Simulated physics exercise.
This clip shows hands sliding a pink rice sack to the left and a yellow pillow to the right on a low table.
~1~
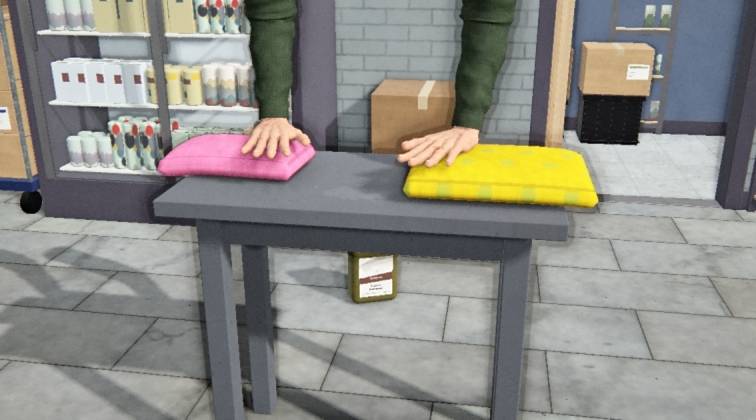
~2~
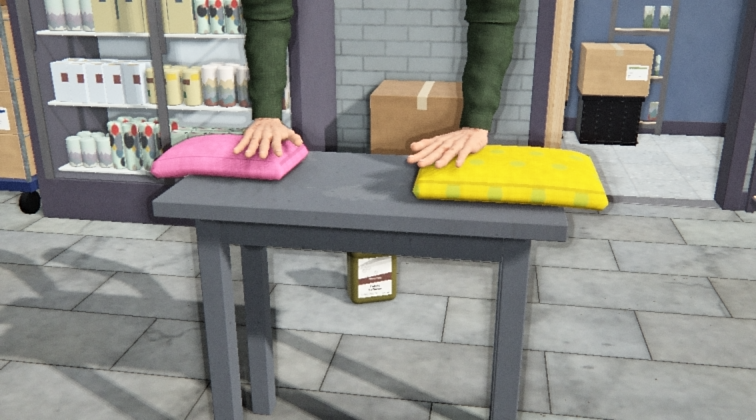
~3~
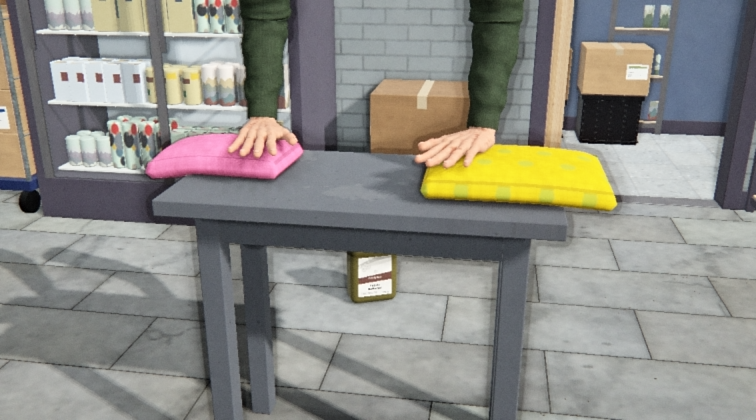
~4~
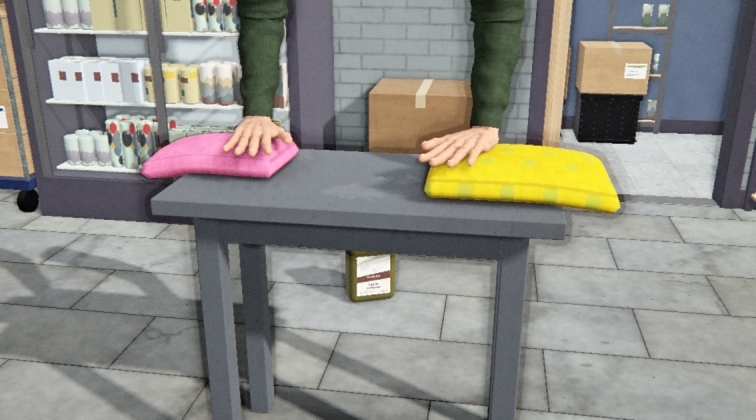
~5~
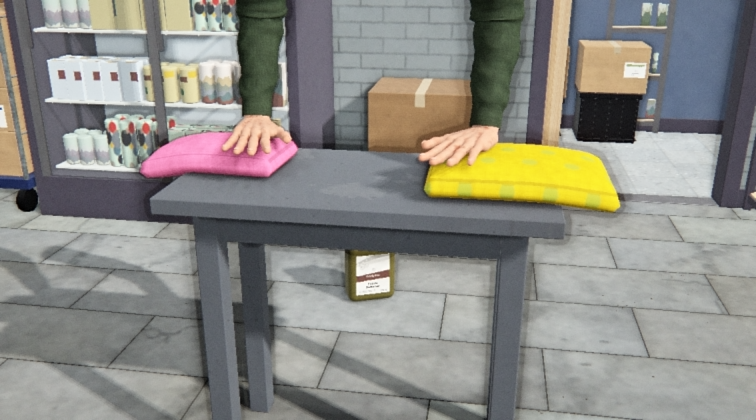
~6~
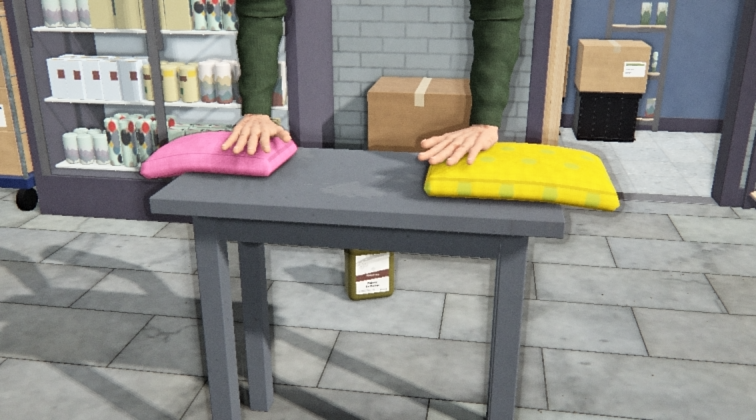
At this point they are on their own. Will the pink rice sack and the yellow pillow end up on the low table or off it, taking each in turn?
The pink rice sack ends up on it. The yellow pillow ends up on it.
Then, 0.24 s on from there, rice sack as it was left; pillow as it was left.
In the end, rice sack as it was left; pillow as it was left. The pink rice sack remains on top and the yellow pillow holds its place.
